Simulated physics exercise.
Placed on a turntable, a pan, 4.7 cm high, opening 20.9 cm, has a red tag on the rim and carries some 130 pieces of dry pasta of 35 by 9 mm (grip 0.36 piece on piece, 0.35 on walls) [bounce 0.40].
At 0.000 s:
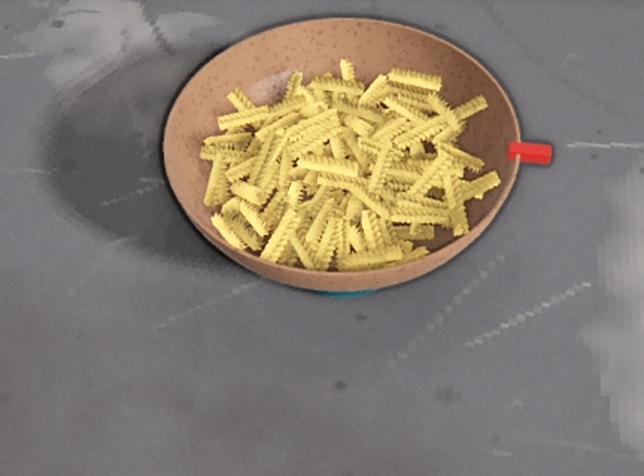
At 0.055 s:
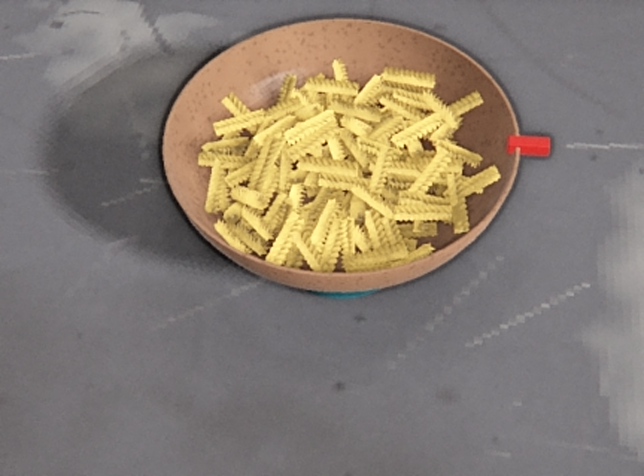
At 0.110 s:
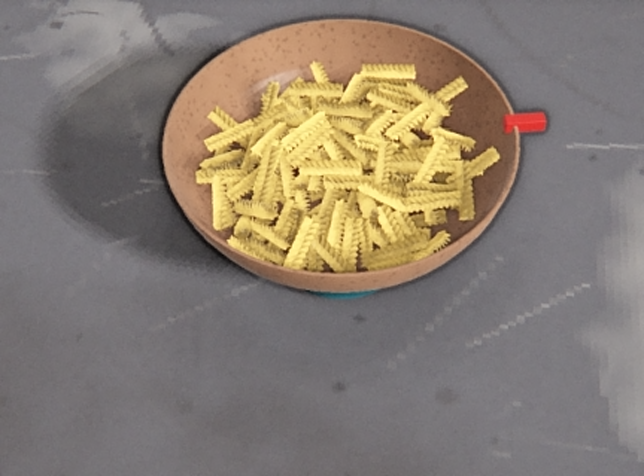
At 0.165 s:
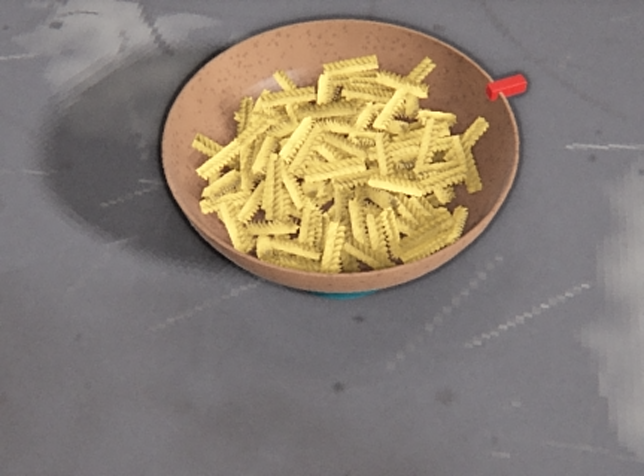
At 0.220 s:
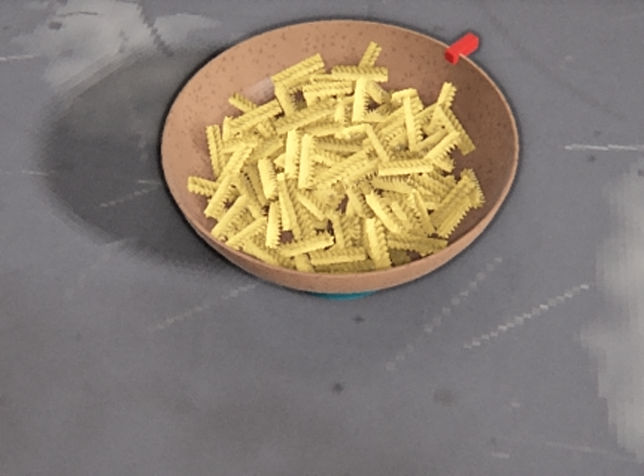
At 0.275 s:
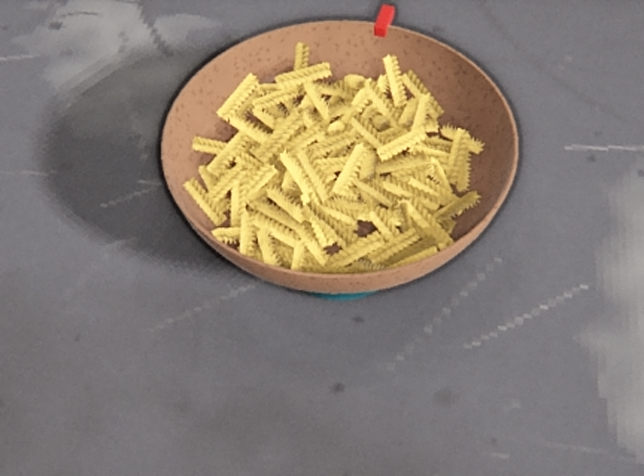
The clip opens on a speckled brown bowl heaped with short, ridged yellow pasta on a scuffed grey surface, a red tag at its right rim. The bowl turns counterclockwise in place, slowly at first and then faster, carrying the pasta around as the tag swings to the back rim.
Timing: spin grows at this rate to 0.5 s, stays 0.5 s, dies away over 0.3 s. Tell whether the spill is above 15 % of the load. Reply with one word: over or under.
Over.
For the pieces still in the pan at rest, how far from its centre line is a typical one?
7.0 cm, roughly.
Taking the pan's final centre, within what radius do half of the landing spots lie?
About 34 cm.
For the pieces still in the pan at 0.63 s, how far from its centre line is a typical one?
It comes to around 8.5 cm.
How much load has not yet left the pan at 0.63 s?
85 %.
After 0.63 s, pan 85 %, in the air 15 %; middle of the pieces not yet landed near (337, 155).
After 0.92 s, fallen right of where it stops 10 %, pan 75 %, fallen in front of where it stops 5 %, fallen behind where it stops 5 %; middle of the pieces not yet landed near (348, 158).
Then, at 1.19 s, fallen right of where it stops 10 %, pan 75 %, fallen in front of where it stops 5 %, fallen behind where it stops 5 %; middle of the pieces not yet landed near (346, 159).
After 1.45 s, fallen right of where it stops 10 %, pan 75 %, fallen in front of where it stops 5 %, fallen behind where it stops 5 %; middle of the pieces not yet landed near (344, 170).
By 1.7 s all is still; fallen right of where it stops 10 %, pan 75 %, fallen in front of where it stops 5 %, fallen behind where it stops 5 %.
